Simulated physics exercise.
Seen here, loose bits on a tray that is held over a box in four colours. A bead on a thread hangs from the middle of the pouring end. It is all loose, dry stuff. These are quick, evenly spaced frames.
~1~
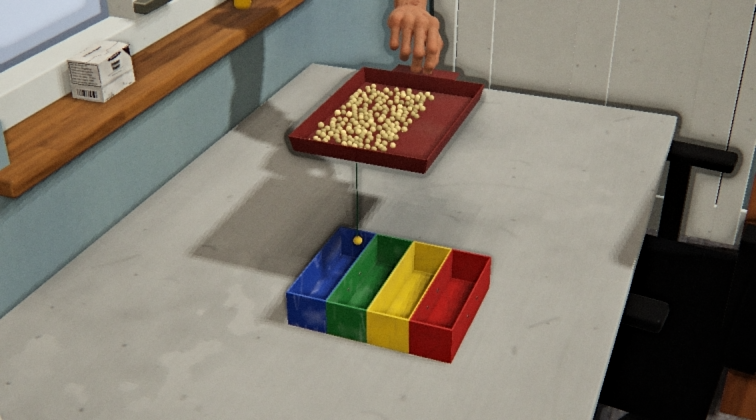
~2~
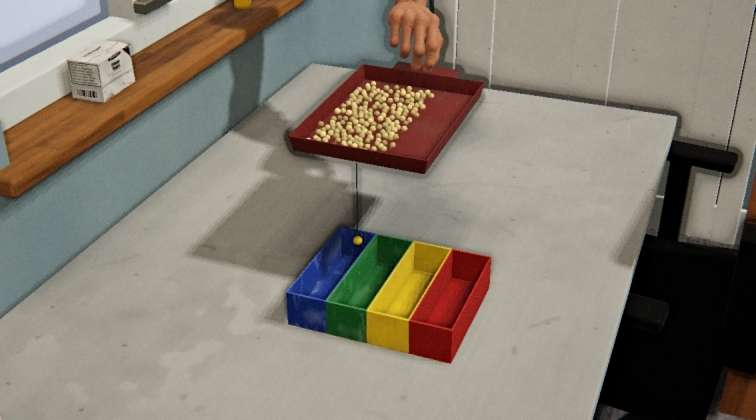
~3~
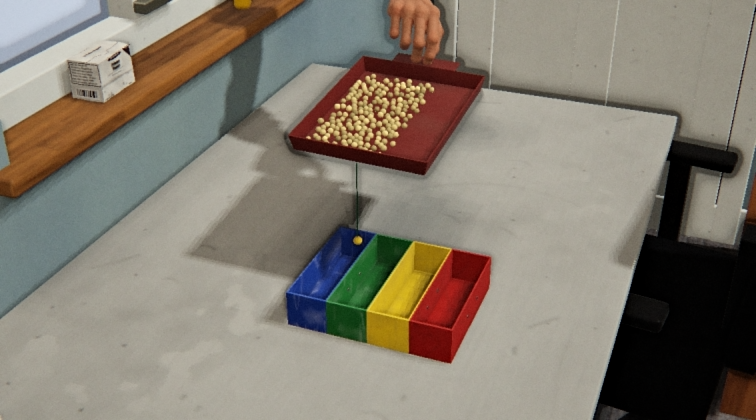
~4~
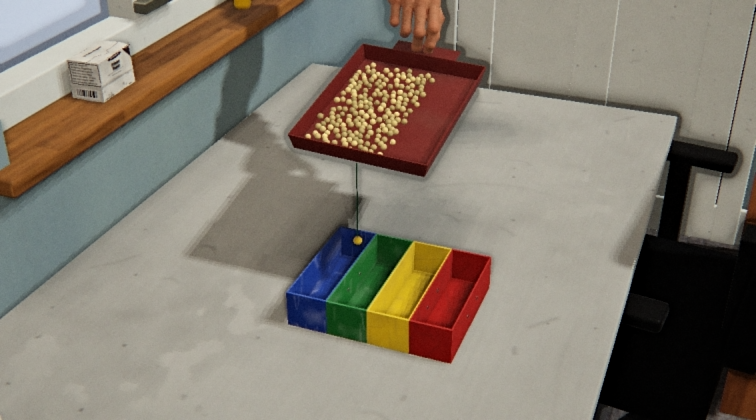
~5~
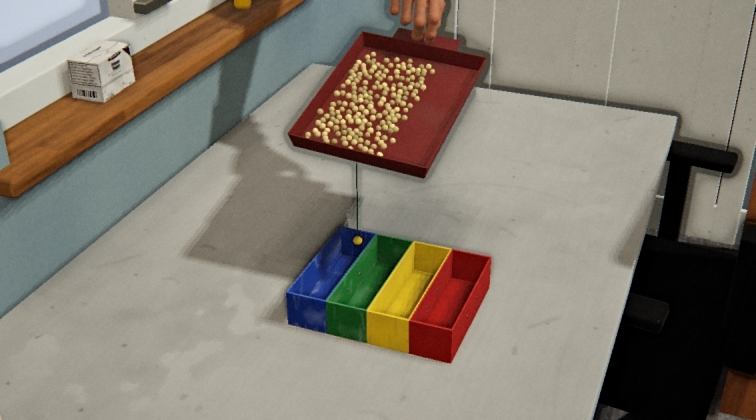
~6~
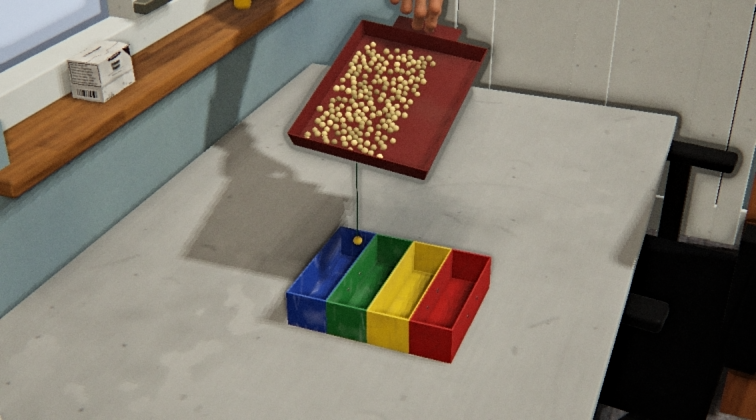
A red tray of pale soya beans, with a hand at its far edge, stayed level briefly, then tilted gradually toward its near right corner above a blue, green, yellow and red box.
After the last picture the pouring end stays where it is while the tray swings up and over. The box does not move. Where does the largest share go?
Most goes to the yellow cell.
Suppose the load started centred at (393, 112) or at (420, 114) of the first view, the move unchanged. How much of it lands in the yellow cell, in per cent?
About 80 and 80 per cent.
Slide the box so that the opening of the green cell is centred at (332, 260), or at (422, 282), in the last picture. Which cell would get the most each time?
First the cell in red, then the green one.
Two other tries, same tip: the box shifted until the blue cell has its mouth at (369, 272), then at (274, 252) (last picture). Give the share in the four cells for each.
Near 90 % and 50 %.
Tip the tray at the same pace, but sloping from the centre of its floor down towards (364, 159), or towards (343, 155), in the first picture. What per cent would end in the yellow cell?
First some 10, then 0 per cent.
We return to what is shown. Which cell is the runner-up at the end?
Next in line is green.
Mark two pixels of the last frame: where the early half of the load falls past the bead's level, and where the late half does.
Around (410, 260) and then (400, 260).
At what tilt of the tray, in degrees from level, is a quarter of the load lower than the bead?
At about 105°.
Shortly afterwards, tray tipped steeply; all but a few on the tray; only a few in the yellow cell; only a few in the red cell; only a few falling or outside the box.
Next, tray tipped right over; the bulk on the tray; a little in the yellow cell; only a few in the red cell; only a few in the green cell; only a few in the blue cell; a little falling or outside the box.
Some moments later, tray tipped past a quarter turn; near two thirds in the yellow cell; near a quarter in the green cell; a little in the blue cell; a little in the red cell.
In the end, tray tipped past a quarter turn; near two thirds in the yellow cell; near a quarter in the green cell; a little in the blue cell; a little in the red cell.
